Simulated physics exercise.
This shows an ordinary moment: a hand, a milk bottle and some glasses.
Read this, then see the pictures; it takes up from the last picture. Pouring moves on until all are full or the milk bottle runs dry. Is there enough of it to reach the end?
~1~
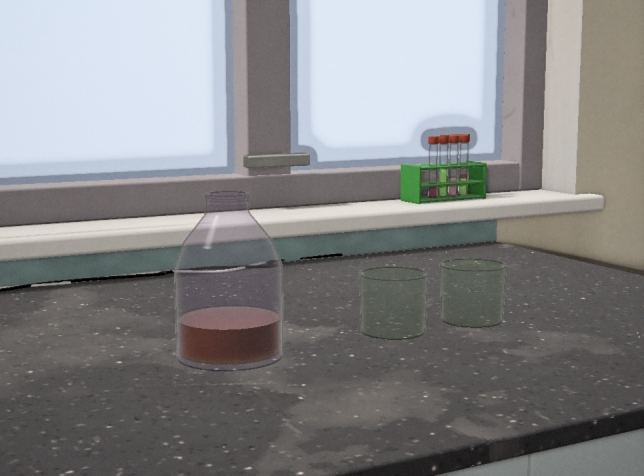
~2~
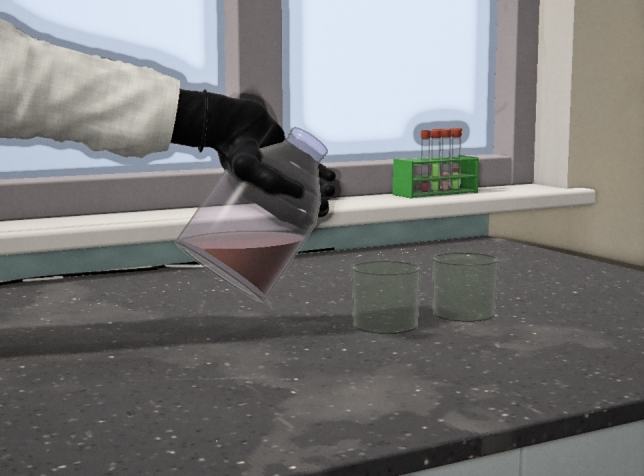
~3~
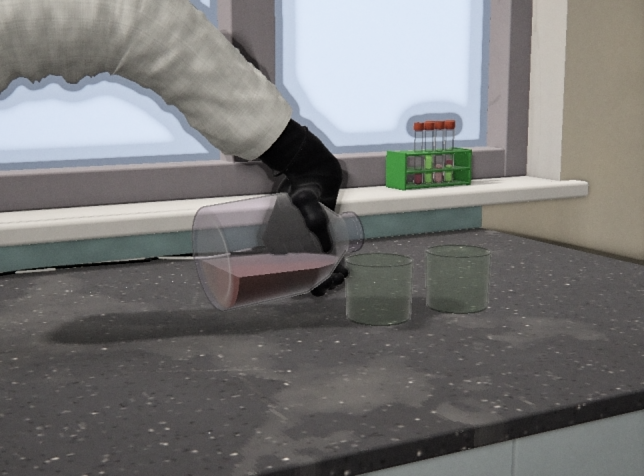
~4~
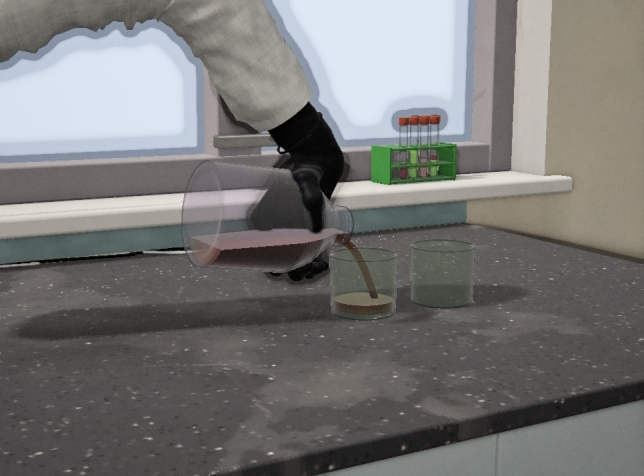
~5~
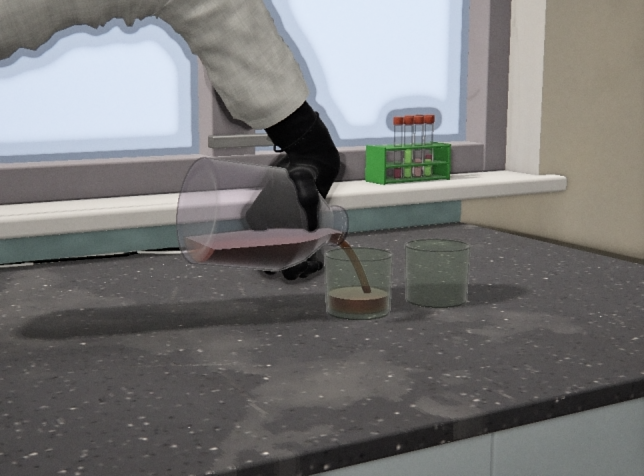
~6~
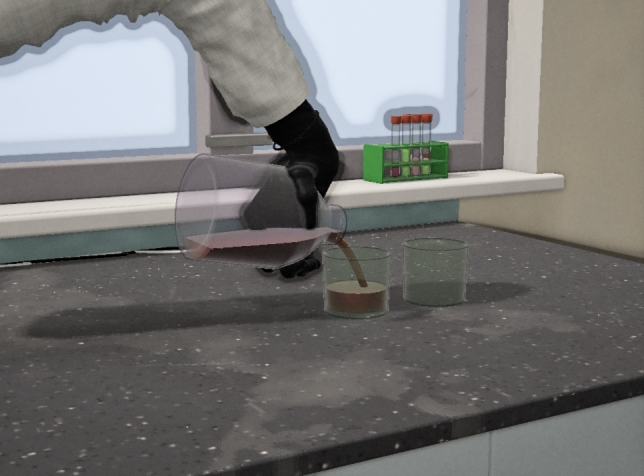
No, it runs dry first.
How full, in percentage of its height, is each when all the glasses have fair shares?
Each would sit close to 65 percent full.
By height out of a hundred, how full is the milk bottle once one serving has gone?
About 5 %.
Next, the first is about two thirds full.
After that, the first is done and the milk bottle has about a quarter of its load.
Finally, the milk bottle is empty with one filled and the next at about a third of a serving.
